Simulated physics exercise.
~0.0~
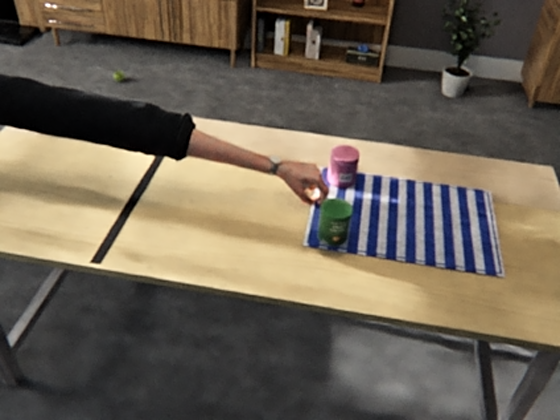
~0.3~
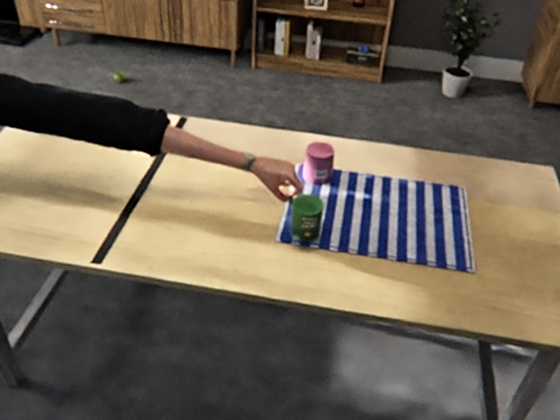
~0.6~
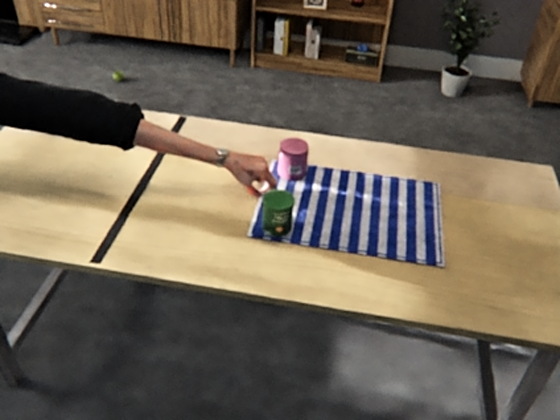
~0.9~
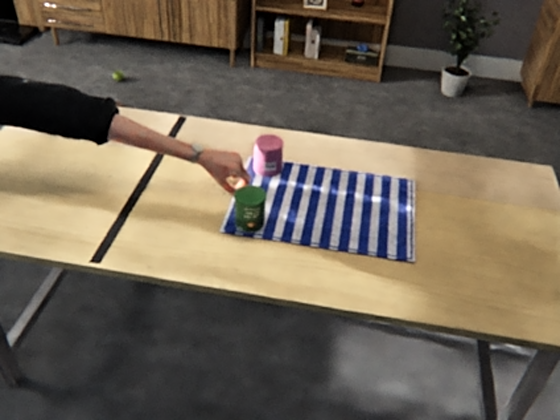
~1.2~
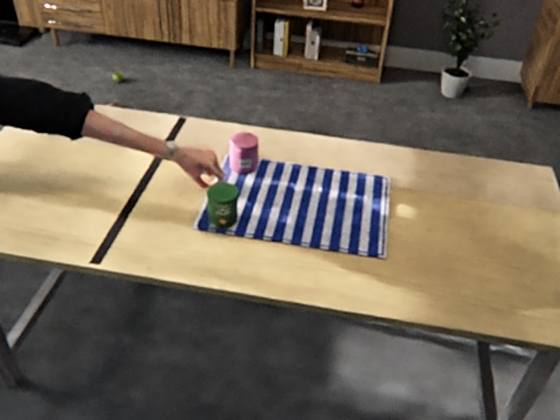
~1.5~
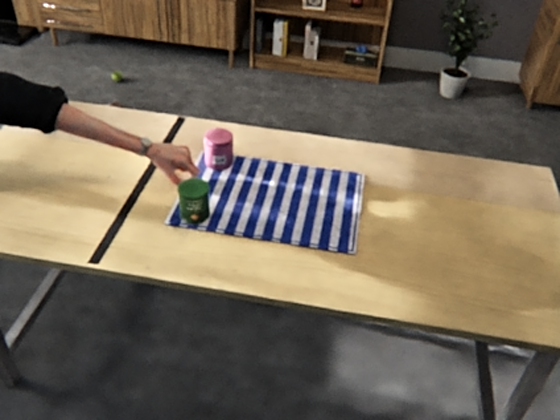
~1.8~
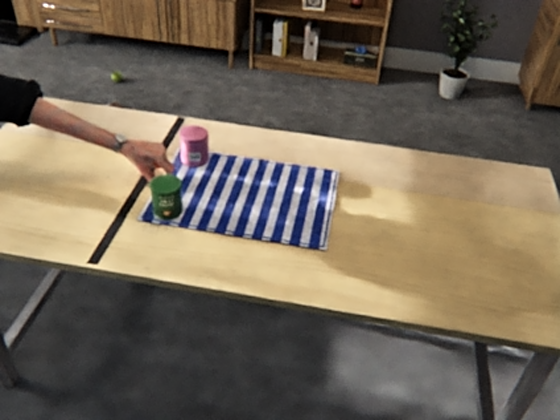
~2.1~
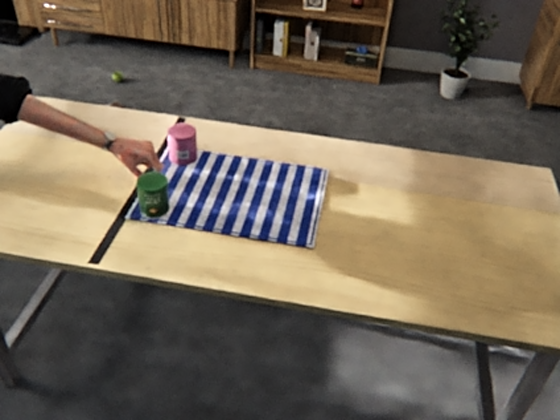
The video shows a hand pulling a blue-and-white striped cloth leftward across a wooden table, carrying a green tin and a pink jar along on it. The cloth's left edge reaches the dark strip of tape, and both containers remain upright on the cloth.
